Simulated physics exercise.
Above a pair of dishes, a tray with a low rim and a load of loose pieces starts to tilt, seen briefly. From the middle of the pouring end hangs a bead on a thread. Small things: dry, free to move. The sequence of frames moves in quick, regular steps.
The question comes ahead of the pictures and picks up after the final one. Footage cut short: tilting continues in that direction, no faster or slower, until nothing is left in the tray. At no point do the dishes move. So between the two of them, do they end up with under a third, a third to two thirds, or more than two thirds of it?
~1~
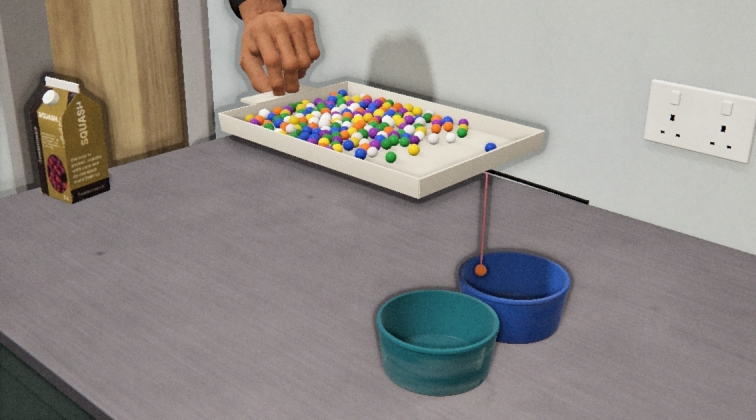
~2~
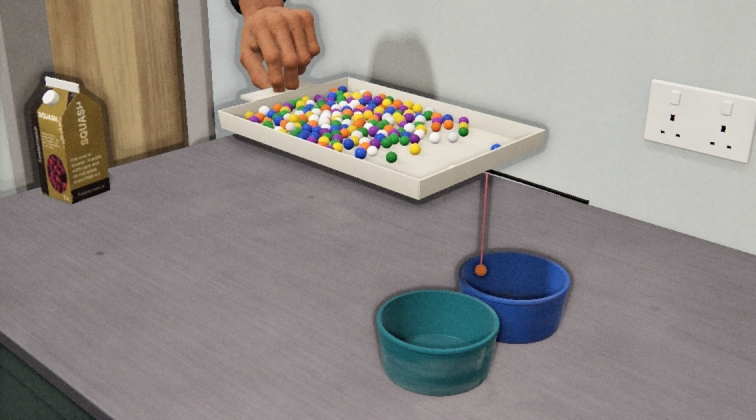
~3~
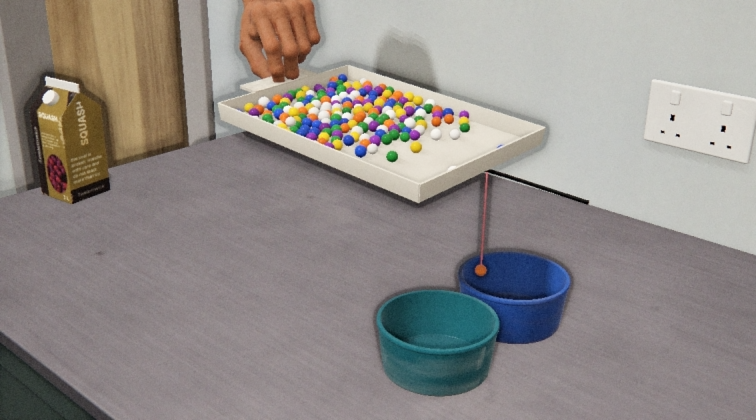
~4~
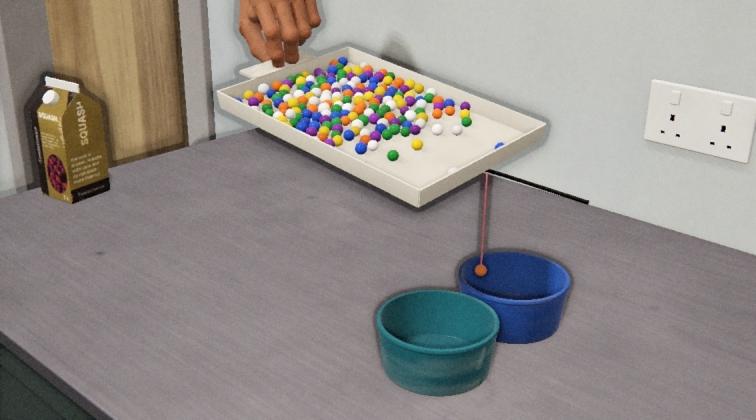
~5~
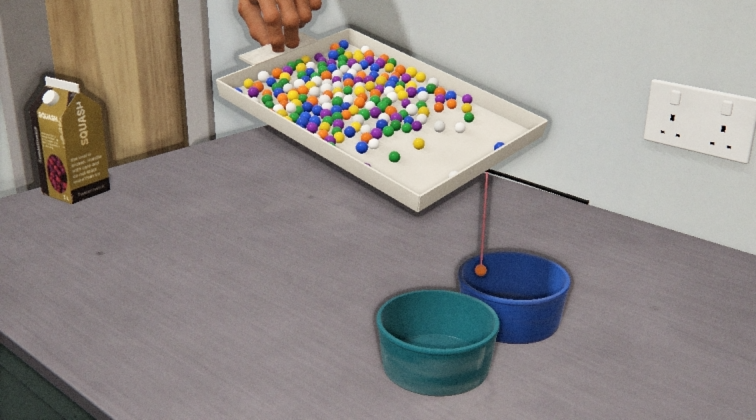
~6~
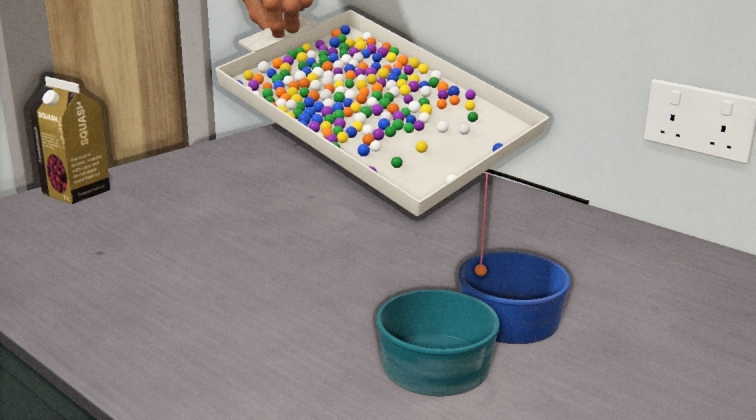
They end up with more than two thirds.
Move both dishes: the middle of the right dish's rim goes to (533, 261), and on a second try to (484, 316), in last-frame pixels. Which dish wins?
Attempt 1: The one on the left side. Attempt 2: The one on the right side.
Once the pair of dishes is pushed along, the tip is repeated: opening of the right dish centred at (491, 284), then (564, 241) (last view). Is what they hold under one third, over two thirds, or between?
More than two thirds, then under a third.
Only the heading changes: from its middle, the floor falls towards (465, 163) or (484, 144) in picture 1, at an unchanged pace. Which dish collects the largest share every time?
For the first aim the right side, for the second the right side.
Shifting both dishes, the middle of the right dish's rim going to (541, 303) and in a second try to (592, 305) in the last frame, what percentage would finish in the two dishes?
You'd get 30 in a hundred first and 0 in a hundred after that.
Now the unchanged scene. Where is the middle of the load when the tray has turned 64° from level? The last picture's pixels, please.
Around (420, 169).
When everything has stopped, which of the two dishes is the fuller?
It's the leftmost one that wins.
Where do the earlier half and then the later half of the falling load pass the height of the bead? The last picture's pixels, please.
About (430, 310), and after that about (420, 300).
Soon after the last picture, tray tipped steeply; most on the tray; a small part in the left dish; a stray few outside both; a small part in the air.
A little later, tray tipped past a quarter turn; a small part on the tray; most in the left dish; a small part outside both; a small part in the air.
Later still, tray tipped past a quarter turn; most in the left dish; a small part outside both.
By the end, tray tipped past a quarter turn; most in the left dish; none in the right dish; a small part outside both.
